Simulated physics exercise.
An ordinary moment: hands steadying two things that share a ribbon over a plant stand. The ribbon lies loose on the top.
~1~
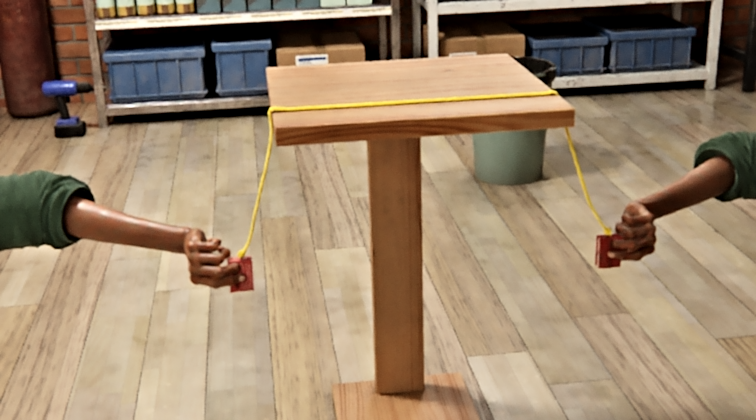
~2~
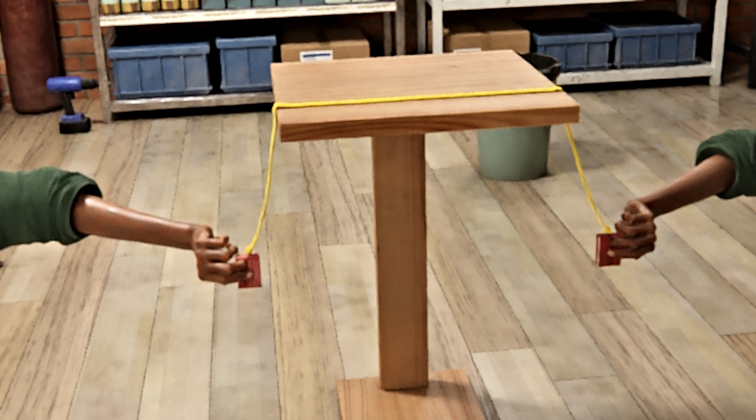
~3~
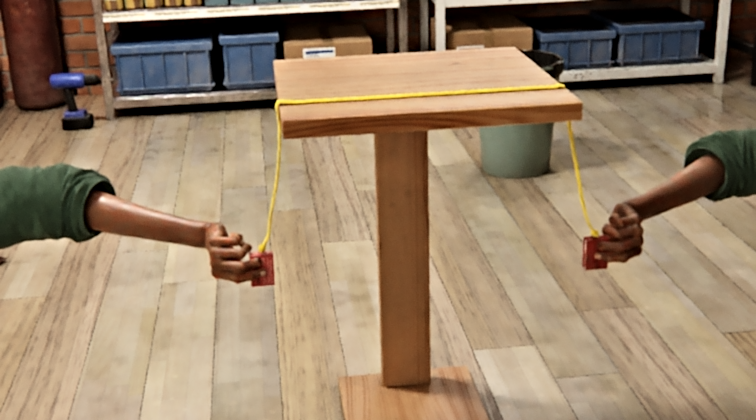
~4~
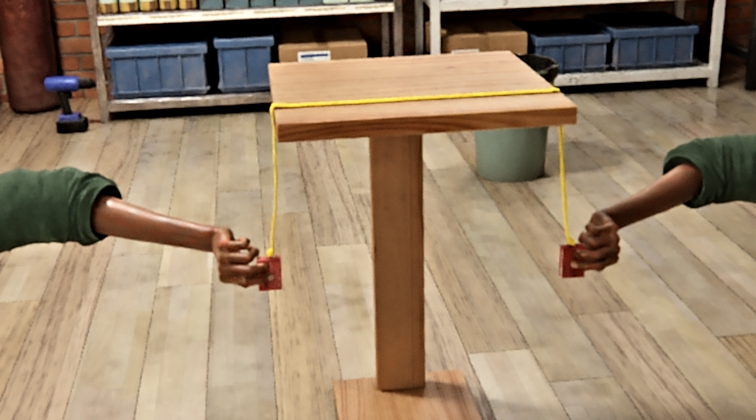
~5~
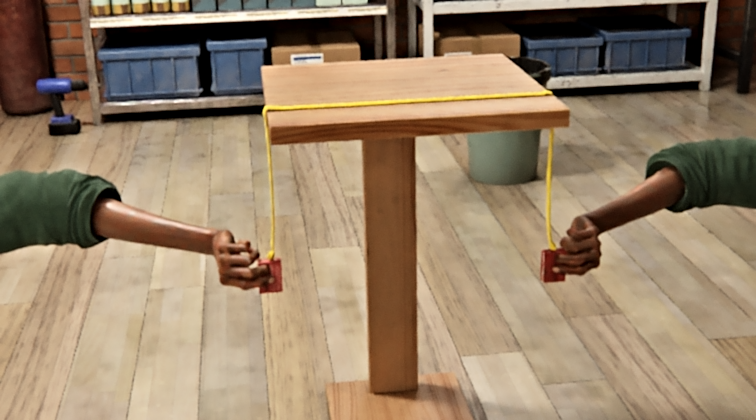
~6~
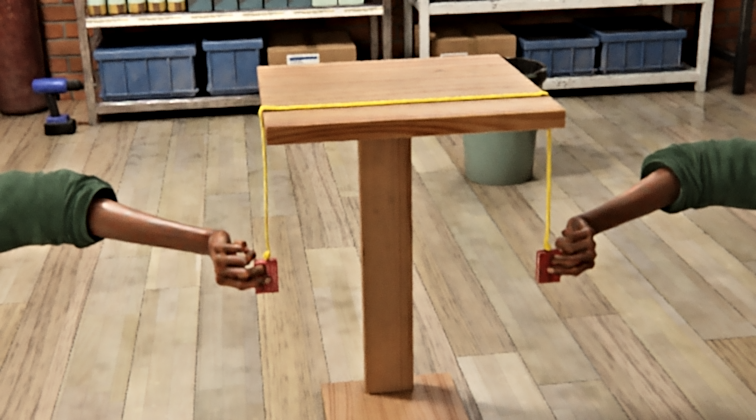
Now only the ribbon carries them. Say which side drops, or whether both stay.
In the end the ribbon hangs still.
Then, 0.24 s after the last picture, left matchbox hanging as before near (270, 277); right matchbox hanging as before near (546, 268).
Then, 0.68 s after the last picture, left matchbox hanging as before near (276, 276); right matchbox hanging as before near (538, 268).
Then, 1.34 s after the last picture, left matchbox hanging as before near (273, 277); right matchbox hanging as before near (543, 268).
At rest, left matchbox hanging as before near (270, 277); right matchbox hanging as before near (543, 268). The ribbon keeps its balance.
